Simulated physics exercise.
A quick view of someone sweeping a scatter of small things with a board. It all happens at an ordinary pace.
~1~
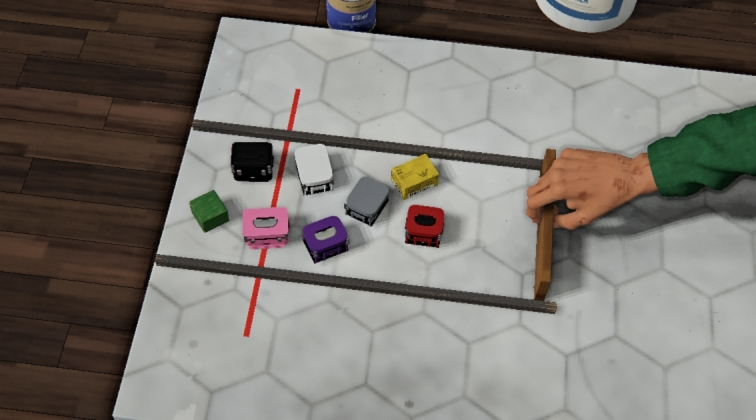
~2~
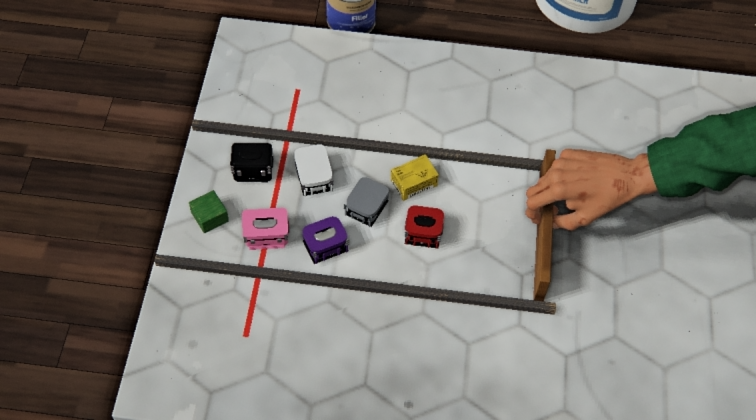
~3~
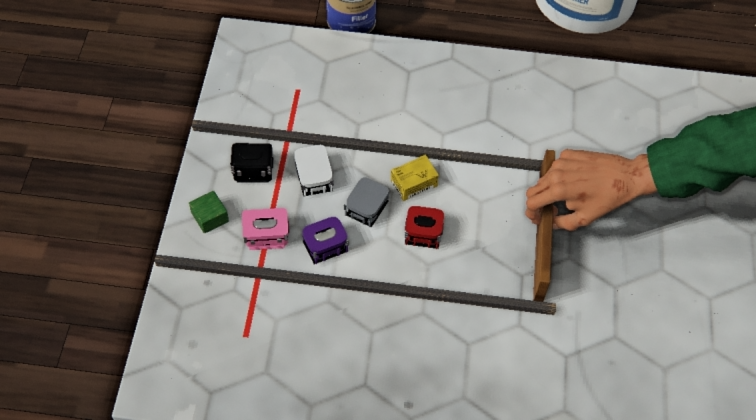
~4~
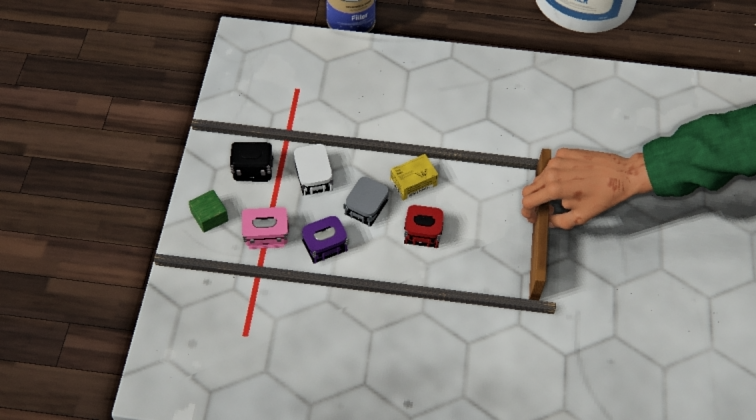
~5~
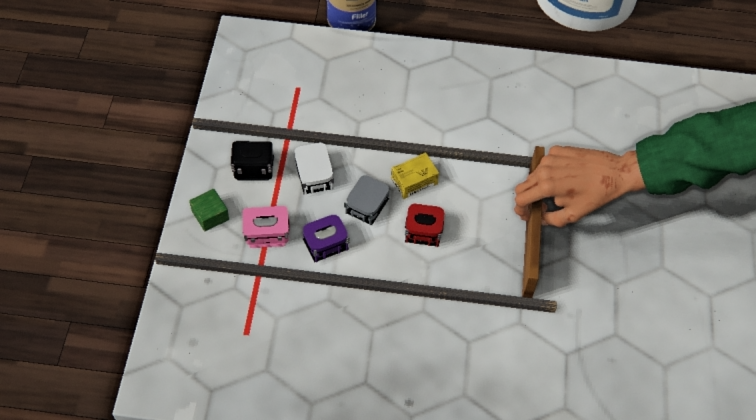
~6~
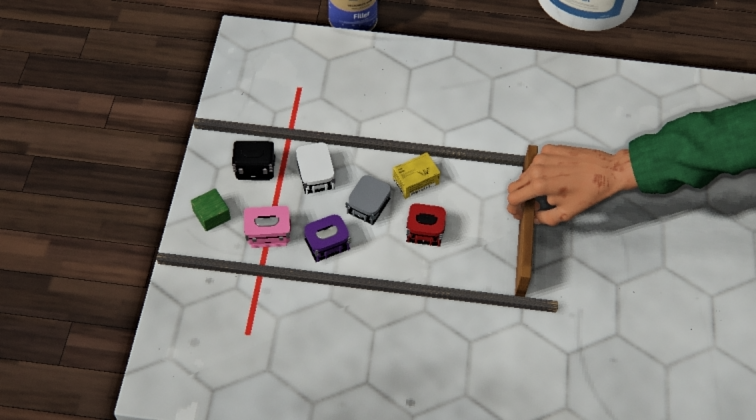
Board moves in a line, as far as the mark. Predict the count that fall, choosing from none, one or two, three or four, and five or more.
The count that fall is none.
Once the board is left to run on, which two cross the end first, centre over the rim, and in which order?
Green block, black case.
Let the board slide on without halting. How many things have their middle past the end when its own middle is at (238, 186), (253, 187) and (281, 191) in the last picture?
Per position: 2 / 2 / 0.
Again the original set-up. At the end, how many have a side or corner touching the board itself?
Contact count: 4.
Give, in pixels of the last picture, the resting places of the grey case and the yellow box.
In order, first (257, 178), then (267, 143).
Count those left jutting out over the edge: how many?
Overhang count: 2.
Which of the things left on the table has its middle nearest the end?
The foremost one is the green block.
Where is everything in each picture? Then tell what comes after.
Green block (209, 211); black case (253, 162); pink case (266, 228); board (545, 224); tape (274, 203), in the first picture.
Black case (252, 163); grey case (367, 202), in the second picture.
Pink case (266, 229); white case (314, 171), in the third picture.
Green block (209, 211); yellow box (414, 177), in the fourth picture.
Black case (253, 161); purple case (326, 238), in the fifth picture.
Green block (211, 210); black case (254, 161); pink case (268, 227); board (526, 220); tape (276, 202), in the sixth picture.
Soon after, none off yet; green block at rest near (211, 210); black case at rest near (254, 161); pink case at rest near (268, 227).
After that, none off yet; green block at rest near (211, 210); black case at rest near (254, 161); pink case at rest near (263, 227).
In the end, the number that fall off is zero.
